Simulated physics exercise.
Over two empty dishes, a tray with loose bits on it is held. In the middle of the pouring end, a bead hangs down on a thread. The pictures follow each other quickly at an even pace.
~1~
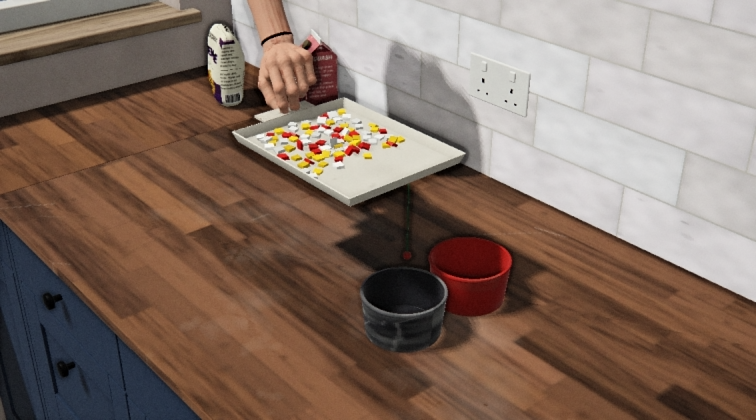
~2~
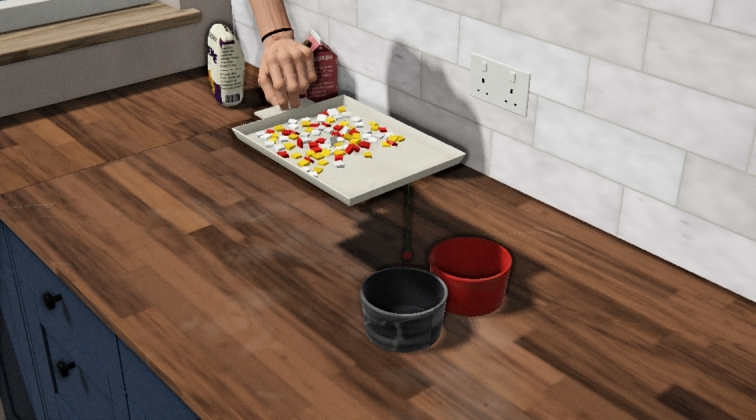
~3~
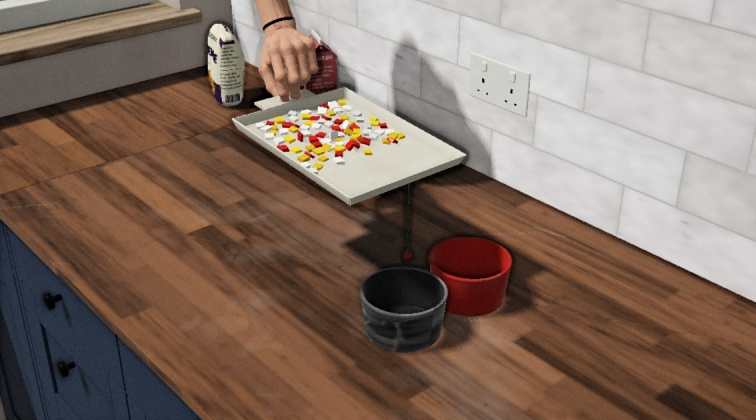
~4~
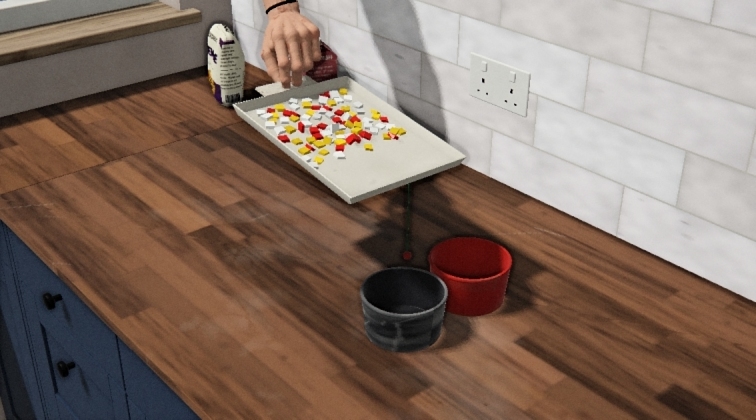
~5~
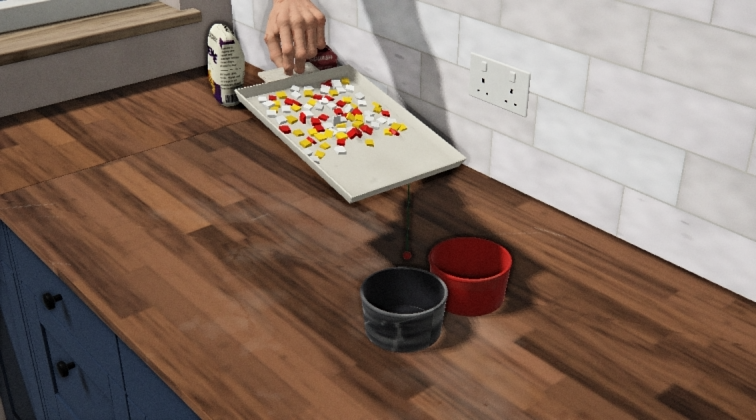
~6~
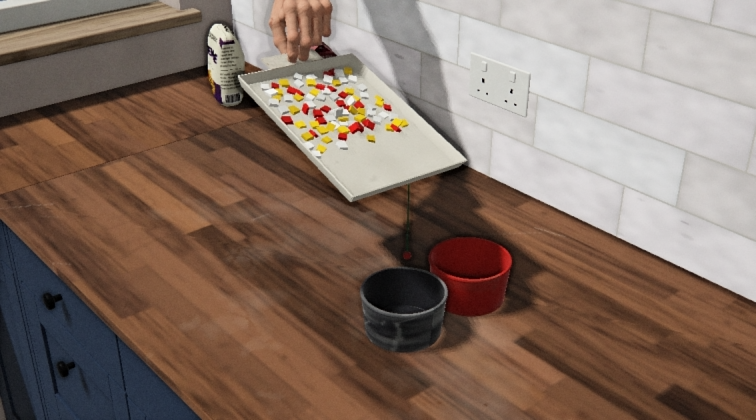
A pale tray scattered with small red, yellow and white tiles is held above a wooden kitchen counter, seen from above at an angle by a still camera. Below its near end, where a dark thread and bead hang, sit an empty dark grey dish on the left and a red one on the right. The hand stays level at first, then steadily raises the far end, tilting the tray toward its lower right corner.
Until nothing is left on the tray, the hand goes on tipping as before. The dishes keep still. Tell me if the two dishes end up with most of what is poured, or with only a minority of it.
Most of it.
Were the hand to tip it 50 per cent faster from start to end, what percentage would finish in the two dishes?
Roughly 80 percent.
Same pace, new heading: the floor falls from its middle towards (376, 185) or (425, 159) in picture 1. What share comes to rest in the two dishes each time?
Lab note: Try 1 = 60 %, try 2 = 70 %.
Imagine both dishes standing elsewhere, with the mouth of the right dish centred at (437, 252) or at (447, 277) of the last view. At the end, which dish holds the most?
The one at right the first time, the one at right the second.
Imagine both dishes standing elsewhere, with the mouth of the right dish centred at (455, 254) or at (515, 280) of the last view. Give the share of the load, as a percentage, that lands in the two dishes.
70 %, 20 %.
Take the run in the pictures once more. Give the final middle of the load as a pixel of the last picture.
Resting centre, last picture - approx. (466, 296).
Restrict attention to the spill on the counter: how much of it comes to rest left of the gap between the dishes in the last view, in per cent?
Estimate: About 30 in every hundred.
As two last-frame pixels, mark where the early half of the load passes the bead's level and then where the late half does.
It passes near (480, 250) first and then near (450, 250).
Just after the last frame, tray tipped steeply; almost all on the tray; about a tenth in the air.
A moment on, tray tipped right over; about a tenth on the tray; about a tenth in the left dish; roughly half in the right dish; about a tenth outside both; about a tenth in the air.
Further on, tray tipped past a quarter turn; roughly a quarter in the left dish; roughly two thirds in the right dish; about a tenth outside both.
When it is over, tray tipped past a quarter turn; roughly a quarter in the left dish; roughly two thirds in the right dish; about a tenth outside both.
